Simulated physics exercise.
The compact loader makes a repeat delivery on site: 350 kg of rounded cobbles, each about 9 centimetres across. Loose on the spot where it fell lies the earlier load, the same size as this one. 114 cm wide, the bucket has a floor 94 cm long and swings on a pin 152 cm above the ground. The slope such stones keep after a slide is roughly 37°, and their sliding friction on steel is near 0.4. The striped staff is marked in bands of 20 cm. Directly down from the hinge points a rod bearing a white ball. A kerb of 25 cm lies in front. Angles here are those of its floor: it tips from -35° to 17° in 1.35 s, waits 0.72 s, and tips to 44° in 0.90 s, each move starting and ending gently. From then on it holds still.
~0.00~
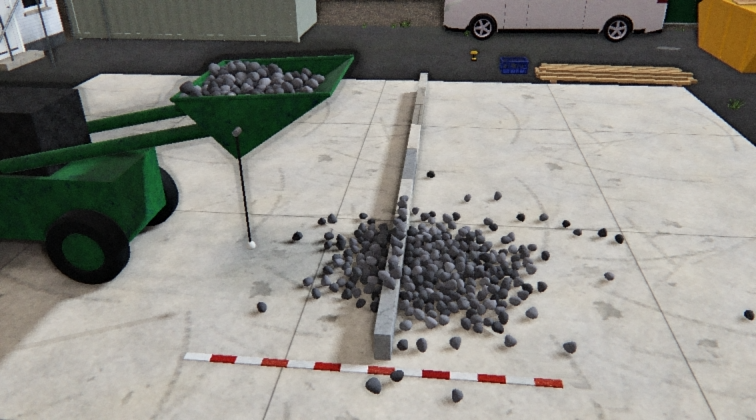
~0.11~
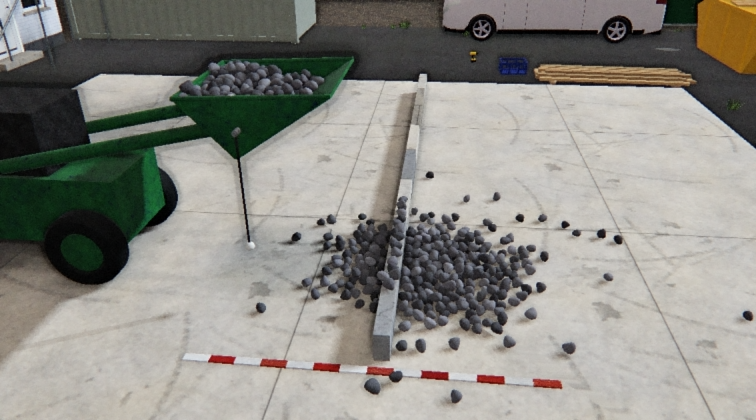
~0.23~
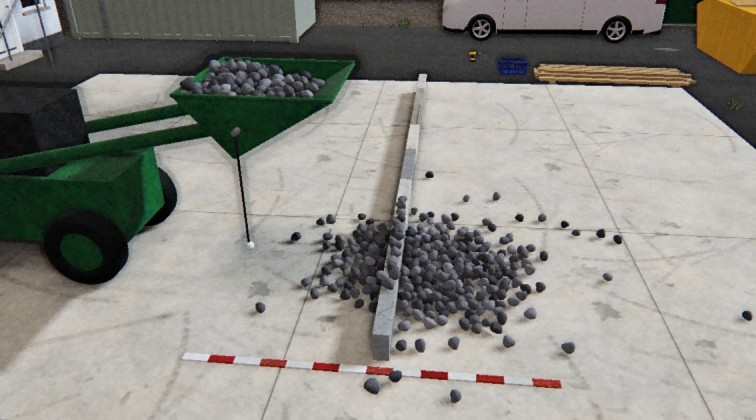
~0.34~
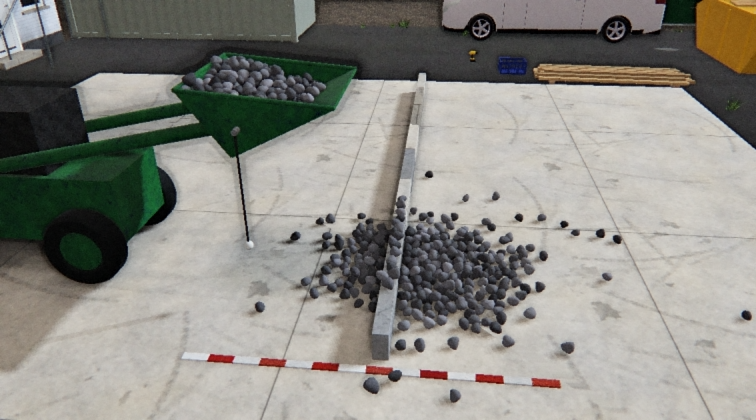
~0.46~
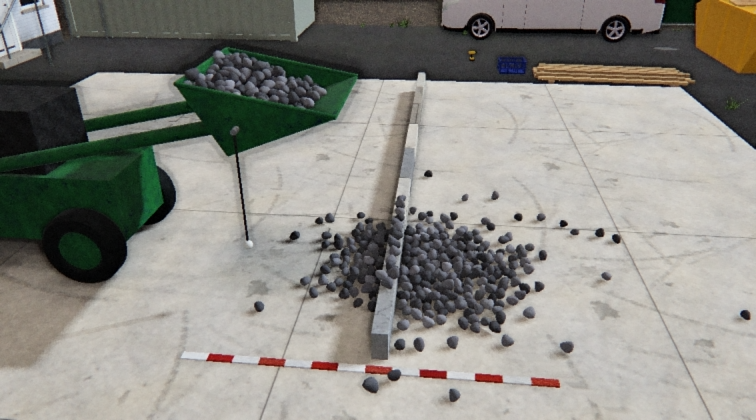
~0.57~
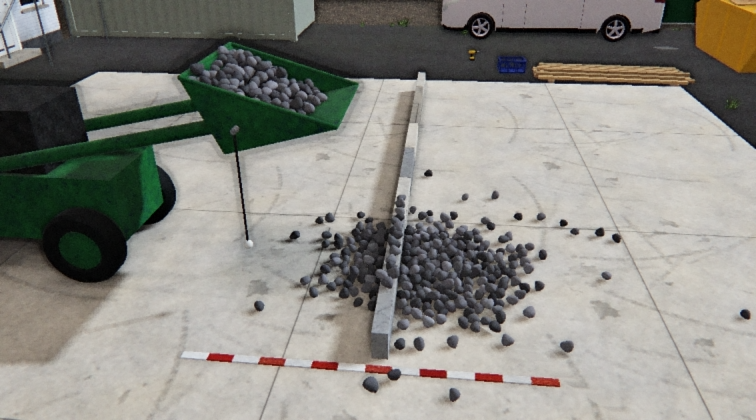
A green bucket heaped with dark stones tilts slowly forward beside a loose pile across a kerb.
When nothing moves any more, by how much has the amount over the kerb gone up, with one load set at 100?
It has gone up by about 18 per cent of a load.
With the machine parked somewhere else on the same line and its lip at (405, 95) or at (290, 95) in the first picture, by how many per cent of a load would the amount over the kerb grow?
Close to 100 per cent, followed by close to 0 per cent.
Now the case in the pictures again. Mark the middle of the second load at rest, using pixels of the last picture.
Middle: Approx. (365, 252) px.
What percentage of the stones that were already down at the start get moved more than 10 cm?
5 %.
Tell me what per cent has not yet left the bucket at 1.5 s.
Around 100 in a hundred.
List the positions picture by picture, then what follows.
In the first picture, lip at (330, 95), floor tilted -35°, highest stones at (244, 68). The earlier load is highest near (395, 255), 31 cm above ground level, 29 % on this side of the kerb, 72 % over the kerb.
In the second picture, the bucket is at -34°, its lip at (330, 97); the top of the load is at (244, 68); the stones move at 0.1 m/s on average.
In the third picture, lip at (332, 102), floor tilted -31°, highest stones at (239, 66); the stones move at 0.1 m/s on average.
In the fourth picture, the bucket is at -27°, its lip at (334, 109); the top of the load is at (236, 64); the stones move at 0.2 m/s on average.
In the fifth picture, lip at (336, 118), floor tilted -21°, highest stones at (234, 60); the stones move at 0.2 m/s on average.
In the sixth picture, lip at (337, 128), floor tilted -15°, highest stones at (234, 57); the stones move at 0.2 m/s on average.
After 1.0 s the floor is at 9°; in per cent of one load, 100 in the bucket, 29 on this side of the kerb, 72 over the kerb; the foremost stones are at (599, 255).
After 1.5 s the floor is at 17°; in per cent of one load, 99 in the bucket, 30 on this side of the kerb, 72 over the kerb; the foremost stones are at (599, 255).
After 3.4 s the floor is at 44°; in per cent of one load, 0 in the bucket, 111 on this side of the kerb, 89 over the kerb; the foremost stones are at (594, 240).
After 6.2 s the floor is at 44°; in per cent of one load, 0 in the bucket, 111 on this side of the kerb, 89 over the kerb; the foremost stones are at (596, 240). Net gain over the kerb, 18.
